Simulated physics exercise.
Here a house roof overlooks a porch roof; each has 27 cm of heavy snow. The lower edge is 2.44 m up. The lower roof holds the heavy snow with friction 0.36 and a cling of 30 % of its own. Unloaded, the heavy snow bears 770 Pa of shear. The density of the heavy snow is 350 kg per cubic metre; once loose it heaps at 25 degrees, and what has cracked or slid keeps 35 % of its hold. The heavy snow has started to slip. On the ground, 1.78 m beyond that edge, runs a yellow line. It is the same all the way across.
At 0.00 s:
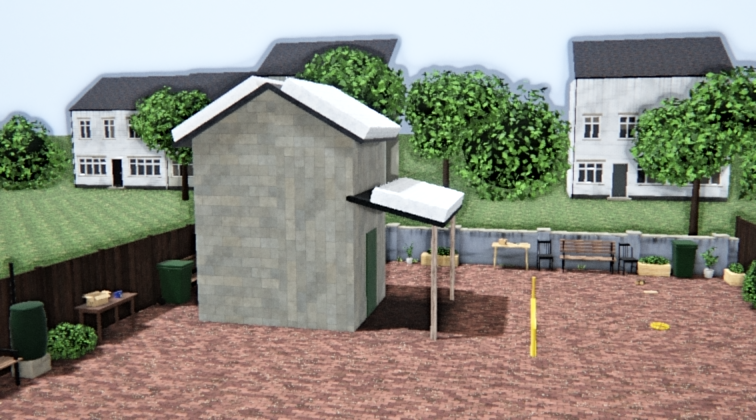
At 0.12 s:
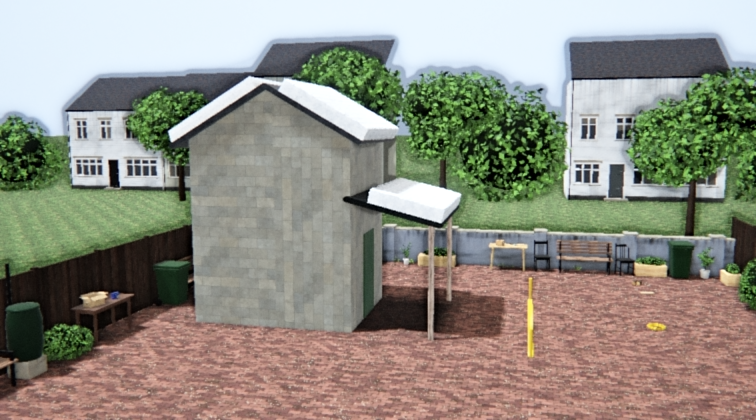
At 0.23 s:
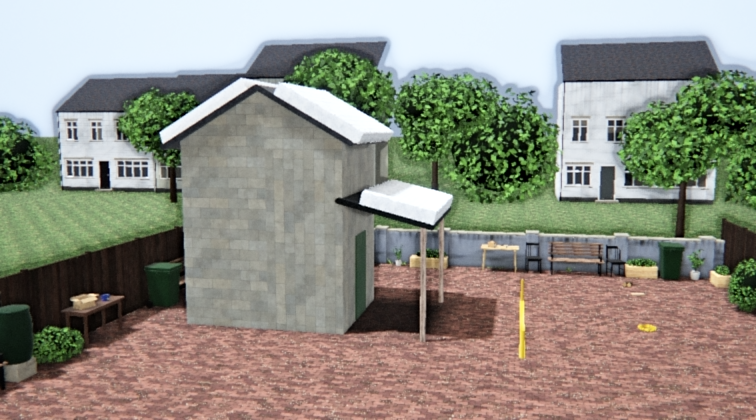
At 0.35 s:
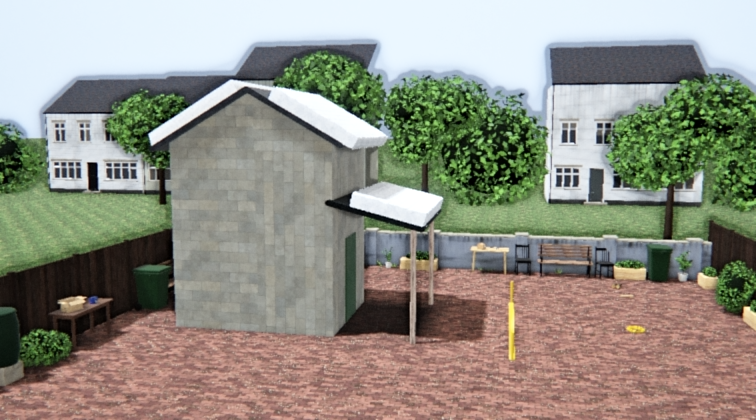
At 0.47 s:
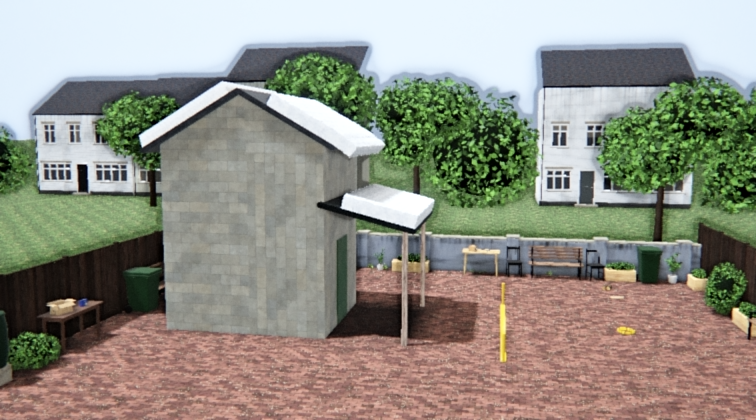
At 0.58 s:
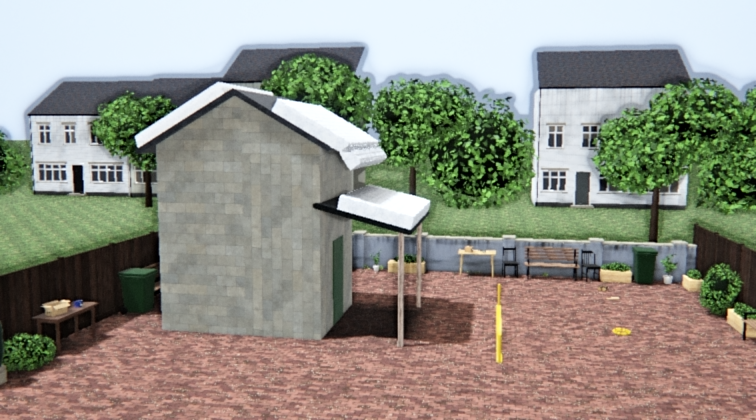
The clip shows a grey block building with thick white snow on its main and porch roofs; as the view drifts right, the snow on the main roof's right slope slides slowly down past the edge, then begins cracking.
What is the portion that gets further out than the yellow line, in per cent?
Expect roughly 27 %.
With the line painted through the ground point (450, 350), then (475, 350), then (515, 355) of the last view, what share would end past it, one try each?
In that order: 55 %, 45 %, 22 %.
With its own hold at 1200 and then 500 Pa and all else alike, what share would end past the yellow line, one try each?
In that order: 18 %, 35 %.
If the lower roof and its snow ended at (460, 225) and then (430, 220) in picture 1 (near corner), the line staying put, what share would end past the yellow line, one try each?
In that order: 30 %, 30 %.
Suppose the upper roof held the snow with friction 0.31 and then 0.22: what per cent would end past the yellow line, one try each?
In that order: 10 %, 20 %.
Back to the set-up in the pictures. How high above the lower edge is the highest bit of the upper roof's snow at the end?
About 0.7 m.
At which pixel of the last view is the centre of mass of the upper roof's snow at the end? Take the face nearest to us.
Around (489, 324).
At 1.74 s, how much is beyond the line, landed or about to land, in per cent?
Some 0 per cent.
After 1.12 s, none is below the lower edge and 0 % is past the line.
After 1.74 s, 45 % is below the lower edge and 0 % is past the line.
After 2.37 s, 64 % is below the lower edge and 27 % is past the line.
After 3.00 s, 64 % is below the lower edge and 27 % is past the line.
After 3.10 s, 64 % is below the lower edge and 27 % is past the line.
